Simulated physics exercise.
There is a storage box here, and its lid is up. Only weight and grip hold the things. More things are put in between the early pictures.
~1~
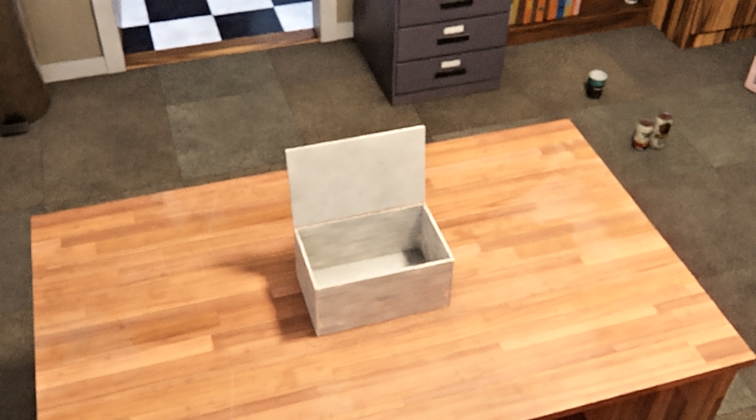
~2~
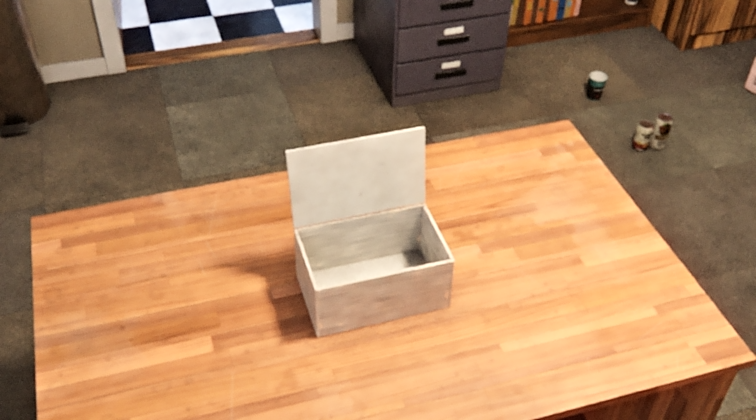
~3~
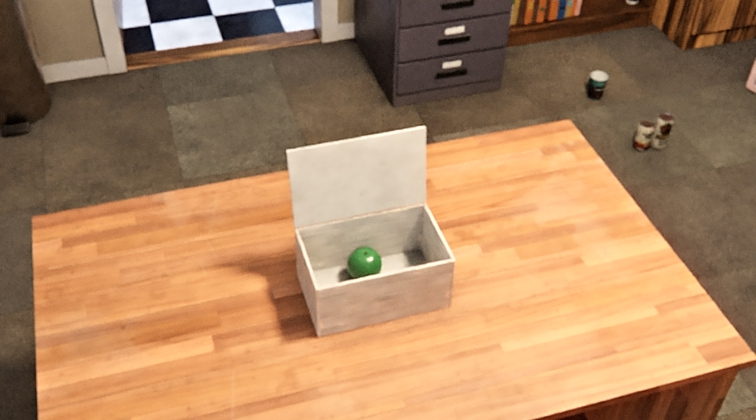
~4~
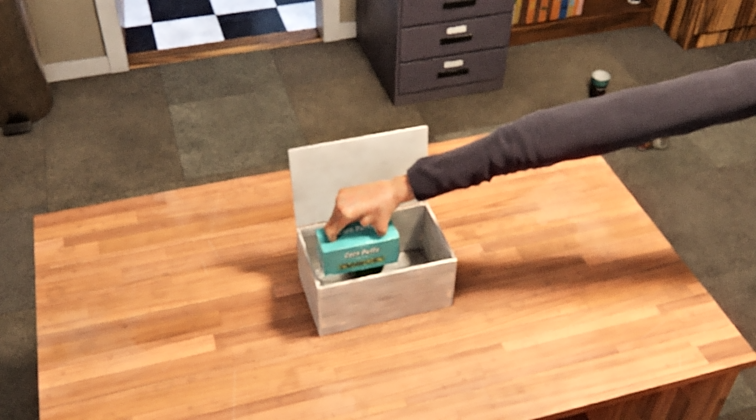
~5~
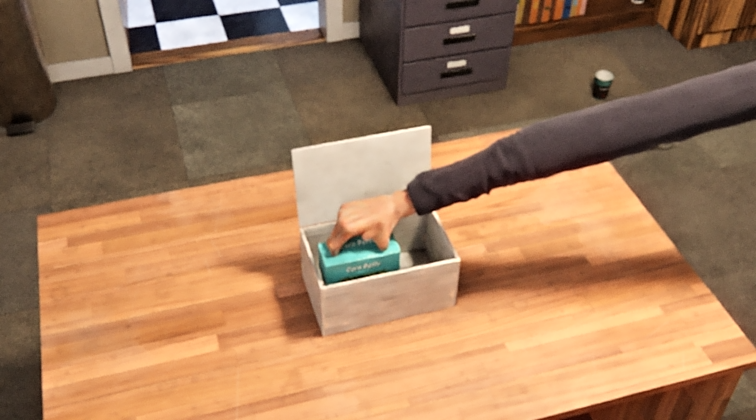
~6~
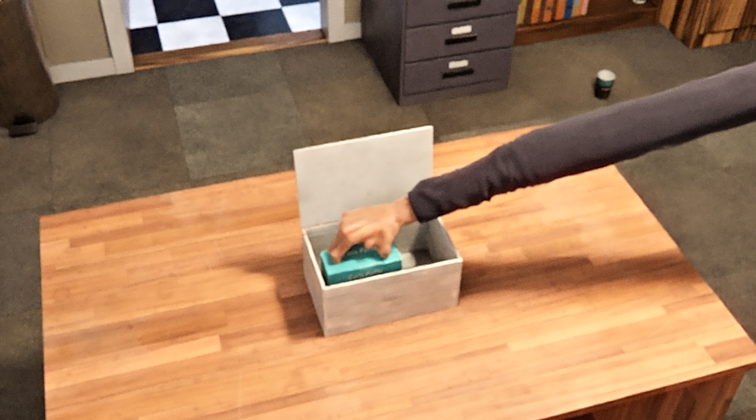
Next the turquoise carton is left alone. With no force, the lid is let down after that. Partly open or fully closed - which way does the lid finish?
Fully closed.
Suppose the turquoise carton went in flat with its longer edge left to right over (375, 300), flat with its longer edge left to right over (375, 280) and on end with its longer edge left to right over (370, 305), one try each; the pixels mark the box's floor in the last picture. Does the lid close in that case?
The first time the lid goes down fully, the second time it goes down fully, and the third time it can't shut.
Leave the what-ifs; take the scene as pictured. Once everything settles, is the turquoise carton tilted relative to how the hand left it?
The turquoise carton stays as placed.
Then, 0.40 s after the last picture, turquoise carton slid a little near (361, 295).
Then, 1.50 s after the last picture, lid 66° above the rim; turquoise carton slid a little near (361, 295).
Then, 1.70 s after the last picture, lid 45° above the rim; turquoise carton slid a little near (361, 295).
Then, 2.00 s after the last picture, lid 3° above the rim; turquoise carton slid a little near (361, 295).
At rest, lid shut; moved from the start, turquoise carton; green apple in place. Seen from the same camera at the end, turquoise carton near (361, 295).
